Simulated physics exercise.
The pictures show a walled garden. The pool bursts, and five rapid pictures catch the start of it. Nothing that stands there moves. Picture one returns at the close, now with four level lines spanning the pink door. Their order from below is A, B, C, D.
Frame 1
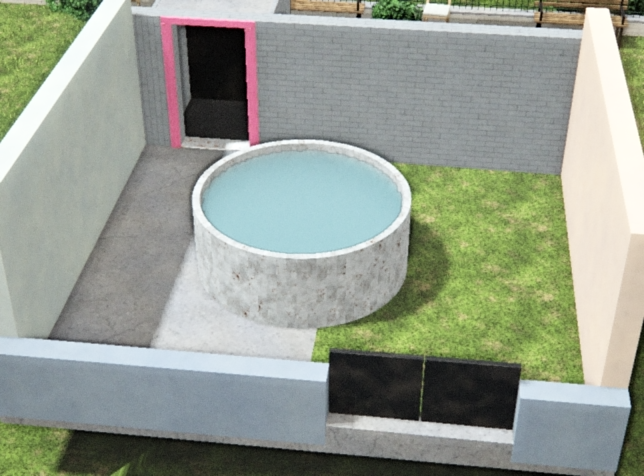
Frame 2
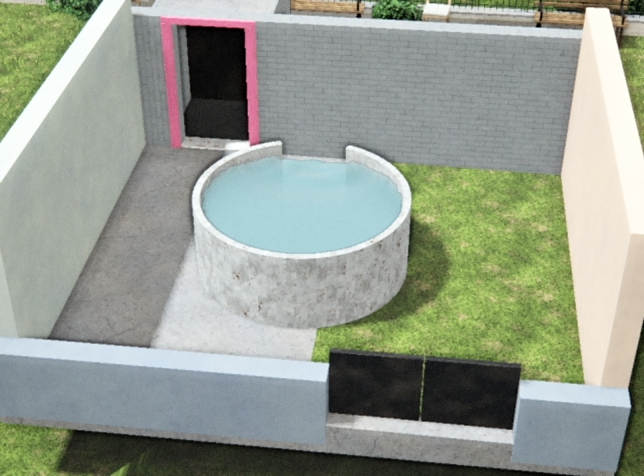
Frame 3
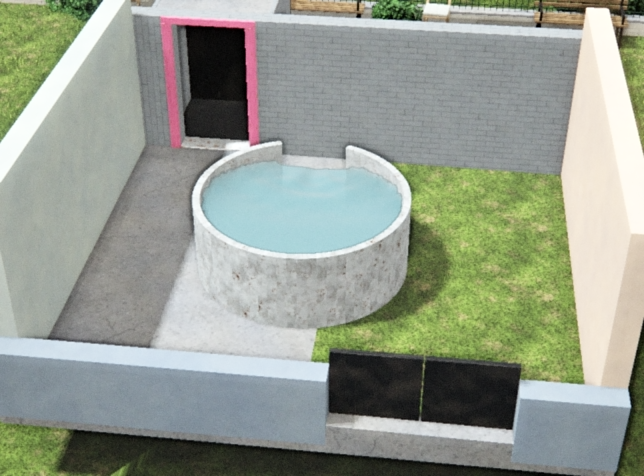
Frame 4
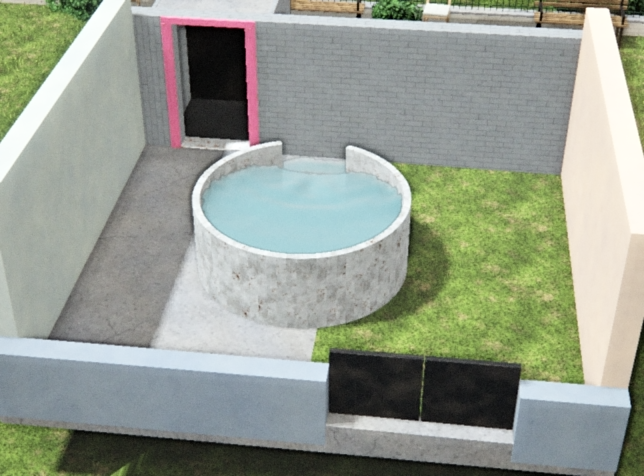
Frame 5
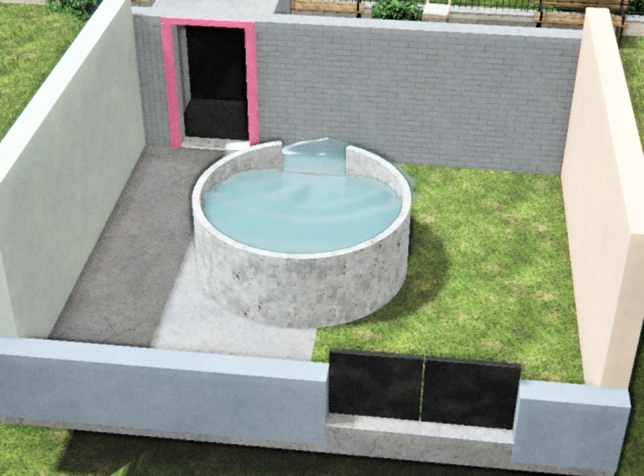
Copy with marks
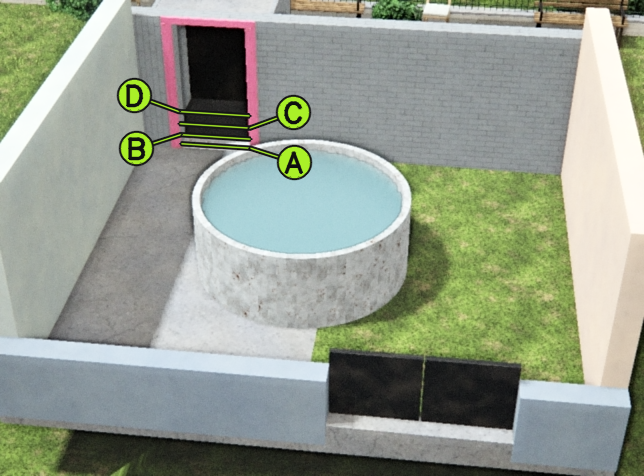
In a walled garden, a round pool's back rim opens and its water ripples.
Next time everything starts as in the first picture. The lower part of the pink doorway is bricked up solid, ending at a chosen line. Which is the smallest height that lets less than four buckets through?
Take B.
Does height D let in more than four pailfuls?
No.
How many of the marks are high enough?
Three of them.
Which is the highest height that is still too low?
A.
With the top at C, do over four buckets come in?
No, not at all.
On the marked copy, A at (215, 146); B at (215, 136); C at (214, 125); D at (213, 113); from the bottom up A, B, C, D.
For height A, about 15 bucketfuls get in.
For height B, a bucket or two gets in.
For height C, nothing gets over.
For height D, nothing gets over.
